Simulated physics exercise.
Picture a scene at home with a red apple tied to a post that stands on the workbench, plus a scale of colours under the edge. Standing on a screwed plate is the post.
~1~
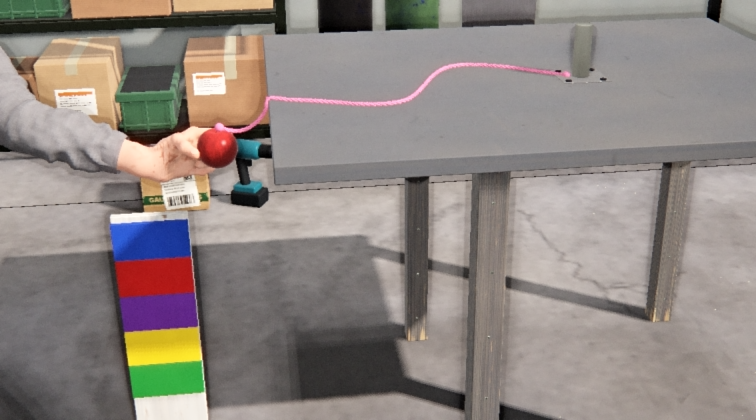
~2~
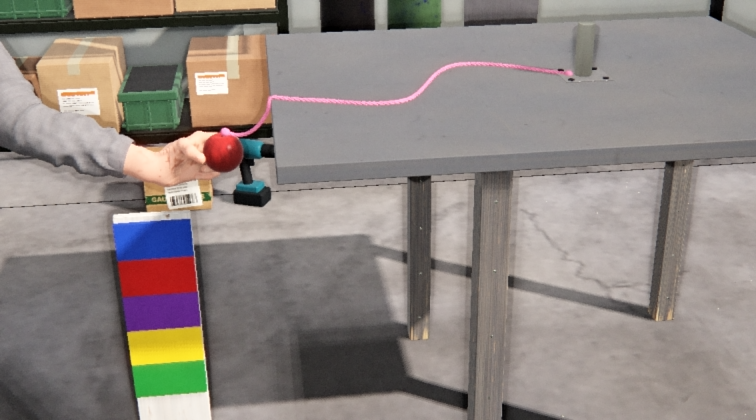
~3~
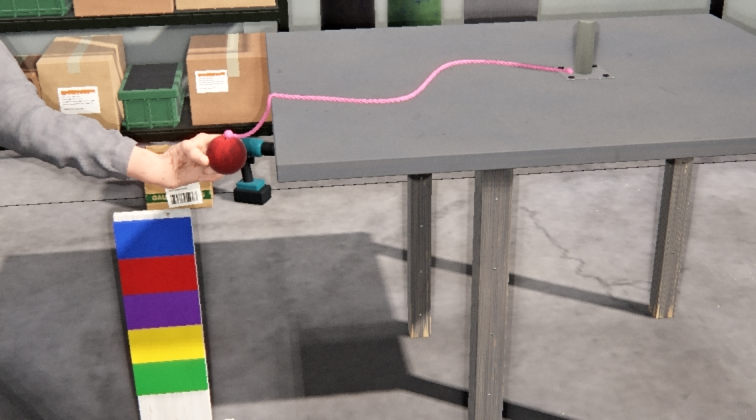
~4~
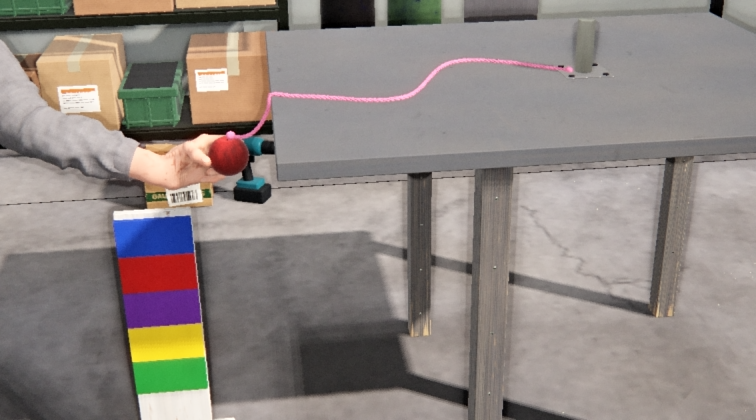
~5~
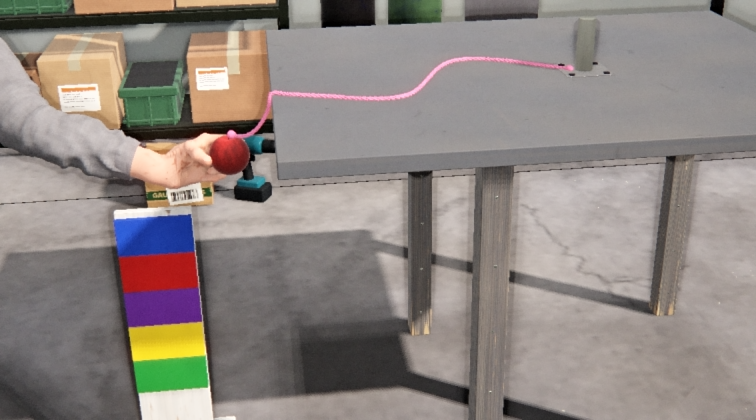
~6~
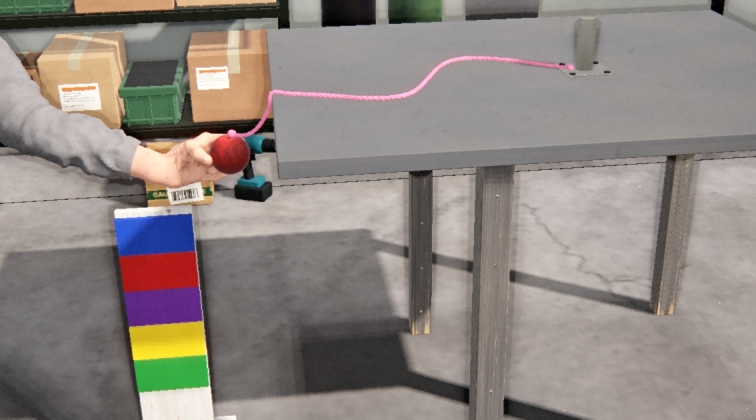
In a home workshop, a hand holds a red apple just off the left edge of a grey workbench, above an upright strip of coloured bands, with a pink shoelace curving across the top to a post. The hand and apple shift very slightly right, then stay almost still, the lace barely changing.
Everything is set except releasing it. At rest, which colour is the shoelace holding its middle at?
Red.
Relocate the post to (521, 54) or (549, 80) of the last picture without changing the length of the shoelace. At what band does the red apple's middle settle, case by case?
Trial 1 - purple; trial 2 - purple.
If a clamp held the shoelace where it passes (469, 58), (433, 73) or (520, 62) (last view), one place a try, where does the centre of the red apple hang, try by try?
Respectively (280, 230), (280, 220) and (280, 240).
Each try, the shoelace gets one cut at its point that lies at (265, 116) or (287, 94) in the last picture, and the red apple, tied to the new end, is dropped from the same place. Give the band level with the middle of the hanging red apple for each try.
One after the other, blue; no band.
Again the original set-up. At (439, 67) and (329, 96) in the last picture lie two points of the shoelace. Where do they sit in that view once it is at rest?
Well, the first one sits at (416, 78), and the second one sits at (271, 123).
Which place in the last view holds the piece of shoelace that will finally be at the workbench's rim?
Answer: The point at (364, 98).
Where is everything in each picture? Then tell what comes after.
The first picture shows red apple (217, 148); blue (151, 242); red (155, 278); purple (159, 313); yellow (163, 347); green (167, 380).
The second picture shows red apple (223, 153); shoelace through (535, 69) (460, 65) (426, 85) (378, 104) (294, 99).
The third picture shows red apple (227, 155).
The fourth picture shows red apple (228, 156); shoelace through (535, 66) (460, 61) (426, 82) (378, 100) (294, 96).
The fifth picture shows red apple (230, 155).
The sixth picture shows red apple (230, 155); shoelace through (536, 64) (461, 59) (427, 80) (379, 98) (295, 94).
Soon after, apple near (240, 248); level with red.
After that, apple near (298, 250); level with red.
And then, apple near (268, 254); level with red.
In the end, apple near (278, 254); level with red. Its middle rests at the red band.
